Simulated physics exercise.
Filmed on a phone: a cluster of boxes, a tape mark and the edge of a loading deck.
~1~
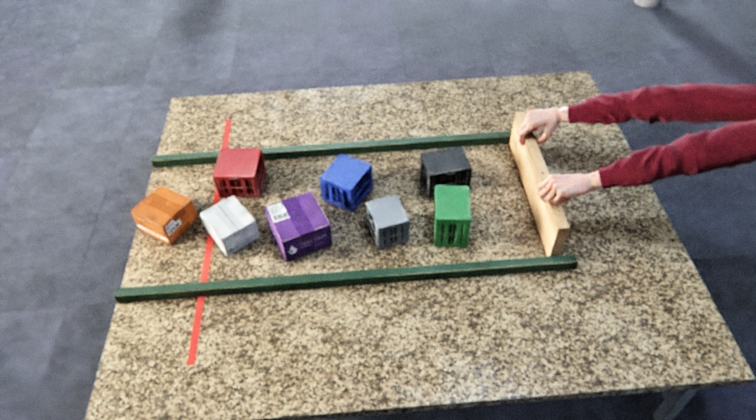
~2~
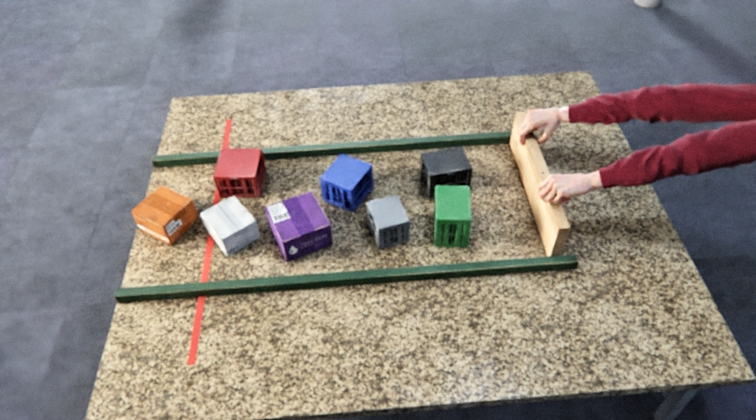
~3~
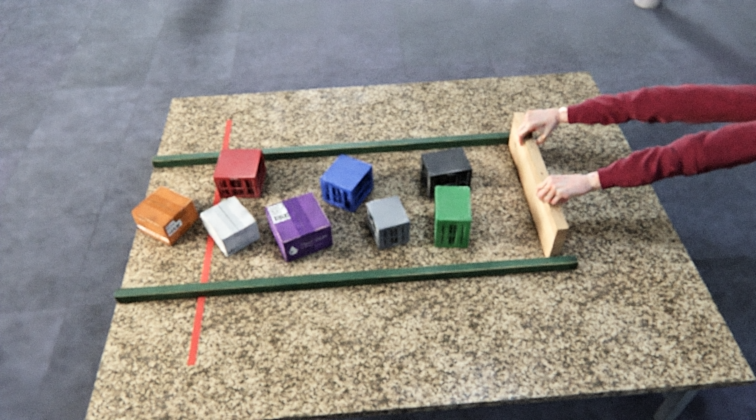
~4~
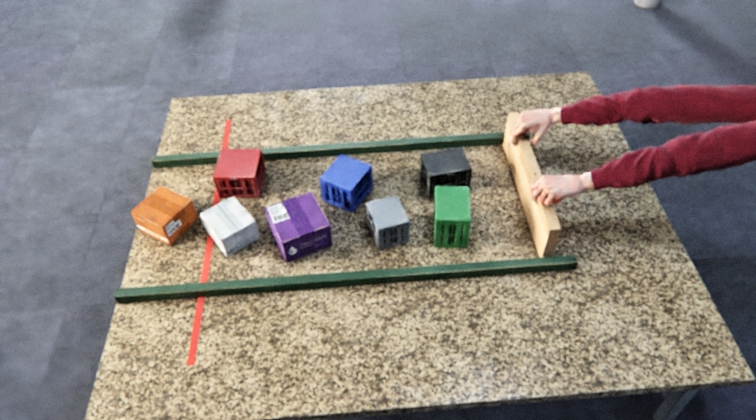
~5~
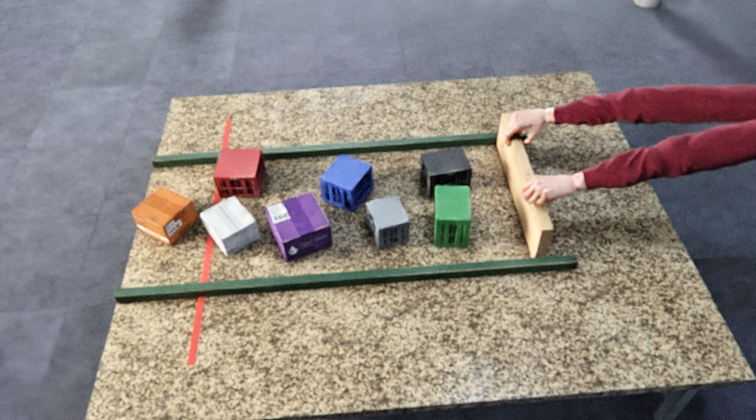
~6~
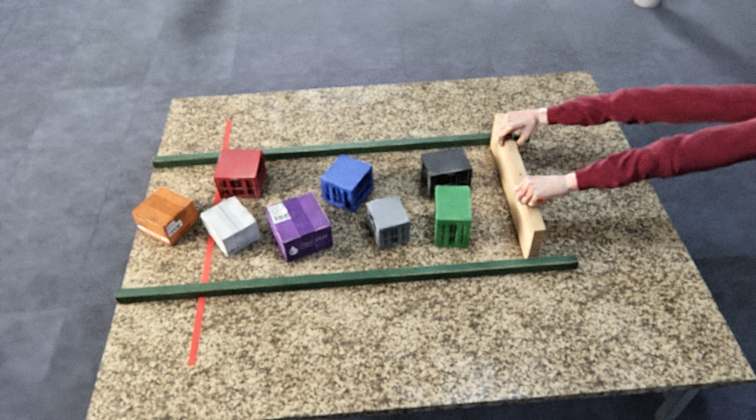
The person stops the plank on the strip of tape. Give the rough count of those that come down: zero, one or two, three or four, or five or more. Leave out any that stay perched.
The number that fall off is three or four.
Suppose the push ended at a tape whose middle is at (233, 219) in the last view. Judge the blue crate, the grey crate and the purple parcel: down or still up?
The blue crate does not fall; the grey crate holds on; the purple parcel survives.
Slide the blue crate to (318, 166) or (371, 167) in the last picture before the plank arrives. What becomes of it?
Place by place, it survives; does not fall.
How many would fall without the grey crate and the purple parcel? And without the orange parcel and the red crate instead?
Fallen: 1, and 2 in the other try.
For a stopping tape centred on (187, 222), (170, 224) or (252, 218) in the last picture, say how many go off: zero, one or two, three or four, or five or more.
In that order: At least five; more than four; one or two.
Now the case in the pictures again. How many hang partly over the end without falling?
It comes to 2.
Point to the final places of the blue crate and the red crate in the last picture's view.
First (149, 206), then (156, 173).
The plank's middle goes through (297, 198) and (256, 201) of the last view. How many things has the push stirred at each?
The counts are 8 and 8.
Early on, none off yet; orange parcel at rest near (166, 215); white box at rest near (231, 226); red crate at rest near (241, 173).
A while later, none off yet; orange parcel travelled a little near (145, 211); white box travelled about its own width near (180, 229); red crate travelled a little near (222, 172).
Finally, the number that fall off is three or four; lost, purple parcel, white box and orange parcel.
